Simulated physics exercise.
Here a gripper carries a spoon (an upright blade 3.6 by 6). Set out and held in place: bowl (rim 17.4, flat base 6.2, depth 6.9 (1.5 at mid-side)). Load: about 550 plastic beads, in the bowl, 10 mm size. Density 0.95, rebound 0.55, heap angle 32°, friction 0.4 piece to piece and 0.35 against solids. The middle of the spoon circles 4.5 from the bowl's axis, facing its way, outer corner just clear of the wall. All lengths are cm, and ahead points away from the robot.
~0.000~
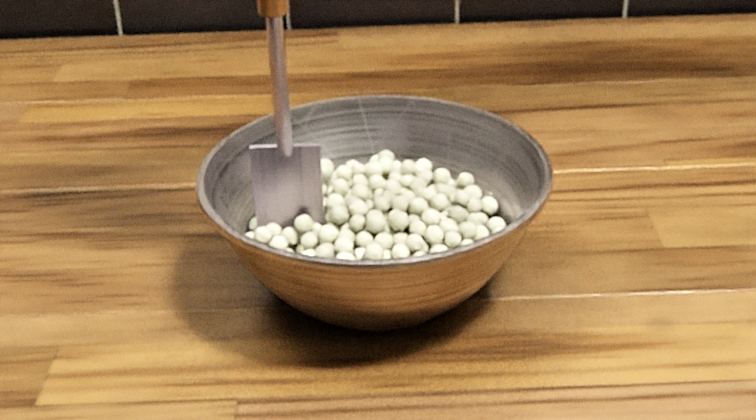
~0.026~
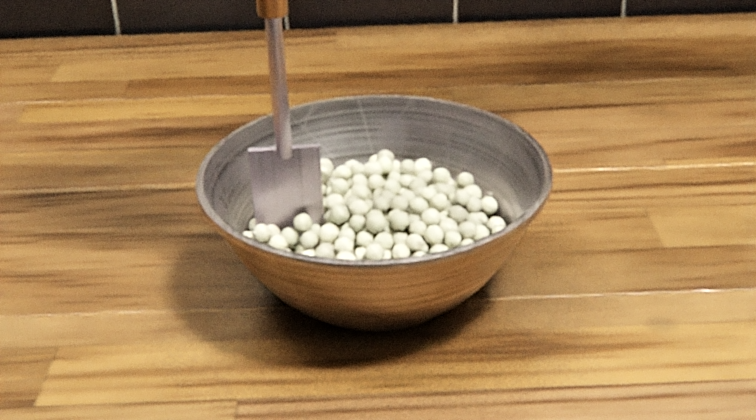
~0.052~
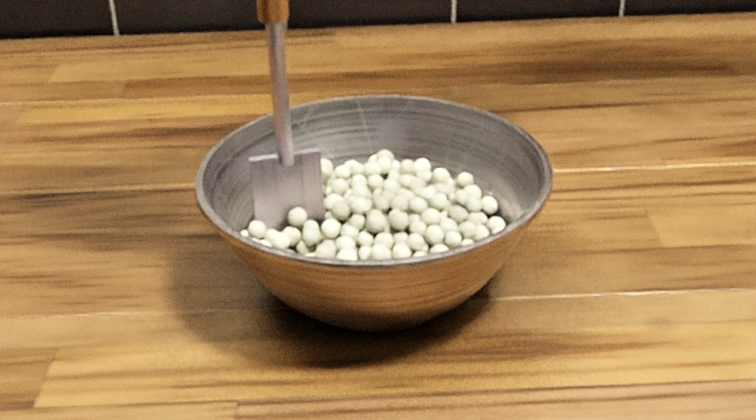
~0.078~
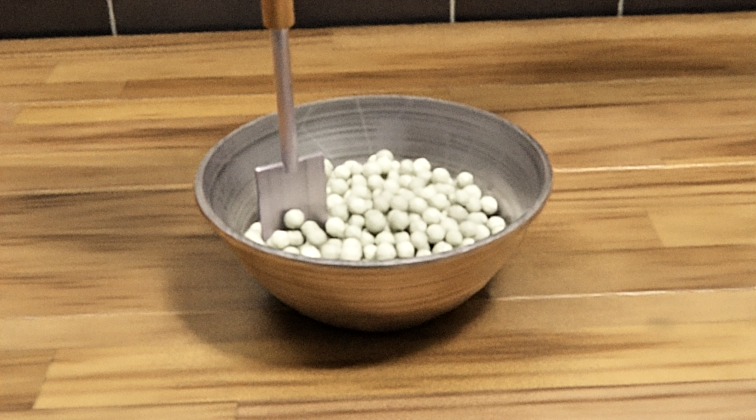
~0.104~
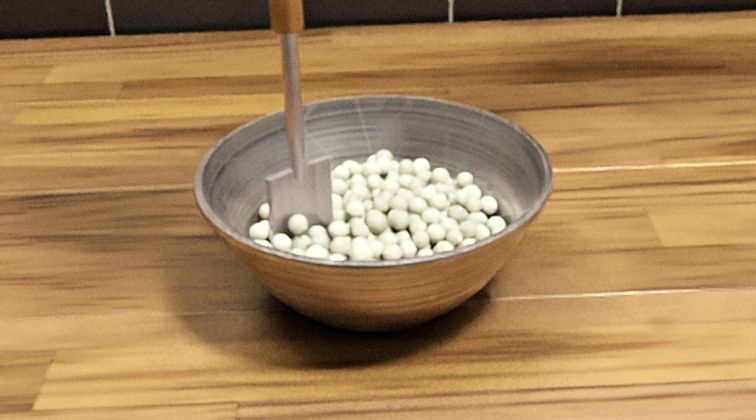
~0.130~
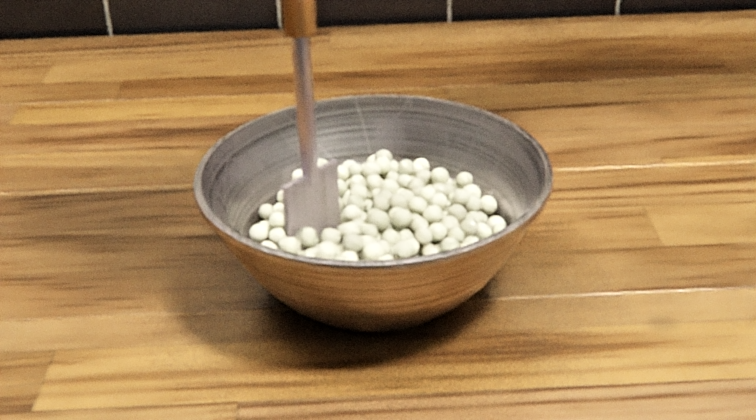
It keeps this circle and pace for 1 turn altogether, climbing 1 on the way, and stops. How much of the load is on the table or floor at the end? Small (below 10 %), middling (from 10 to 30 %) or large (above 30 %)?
A small share, below 10 %, ends on the table or floor.
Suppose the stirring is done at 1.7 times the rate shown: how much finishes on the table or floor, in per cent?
About 15 per cent.
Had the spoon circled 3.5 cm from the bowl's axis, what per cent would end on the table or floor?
It would be near 0 per cent.
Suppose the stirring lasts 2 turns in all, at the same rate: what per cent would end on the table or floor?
It would be near 10 per cent.
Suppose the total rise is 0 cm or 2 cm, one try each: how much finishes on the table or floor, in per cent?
Some 5 and 0 per cent.
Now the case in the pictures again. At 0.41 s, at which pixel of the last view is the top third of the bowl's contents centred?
Around (456, 184).
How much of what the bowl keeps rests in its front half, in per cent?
About 60 per cent.
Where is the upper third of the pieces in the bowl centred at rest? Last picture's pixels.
At about (316, 237).
By 0.41 s, 169° round, highest piece 9 above the table; 552 in the bowl, 1 on the table or floor.
By 0.69 s, 291° round, highest piece 9 above the table; 534 in the bowl, 12 on the table or floor, 7 in flight or on the tool.
By 1.03 s, 0° round, highest piece 7 above the table; 529 in the bowl, 24 on the table or floor.
By 1.73 s, 0° round, highest piece 7 above the table; 529 in the bowl, 24 on the table or floor.
Final count, 529 in the bowl, 24 on the table or floor. That is 4 % on the table or floor.
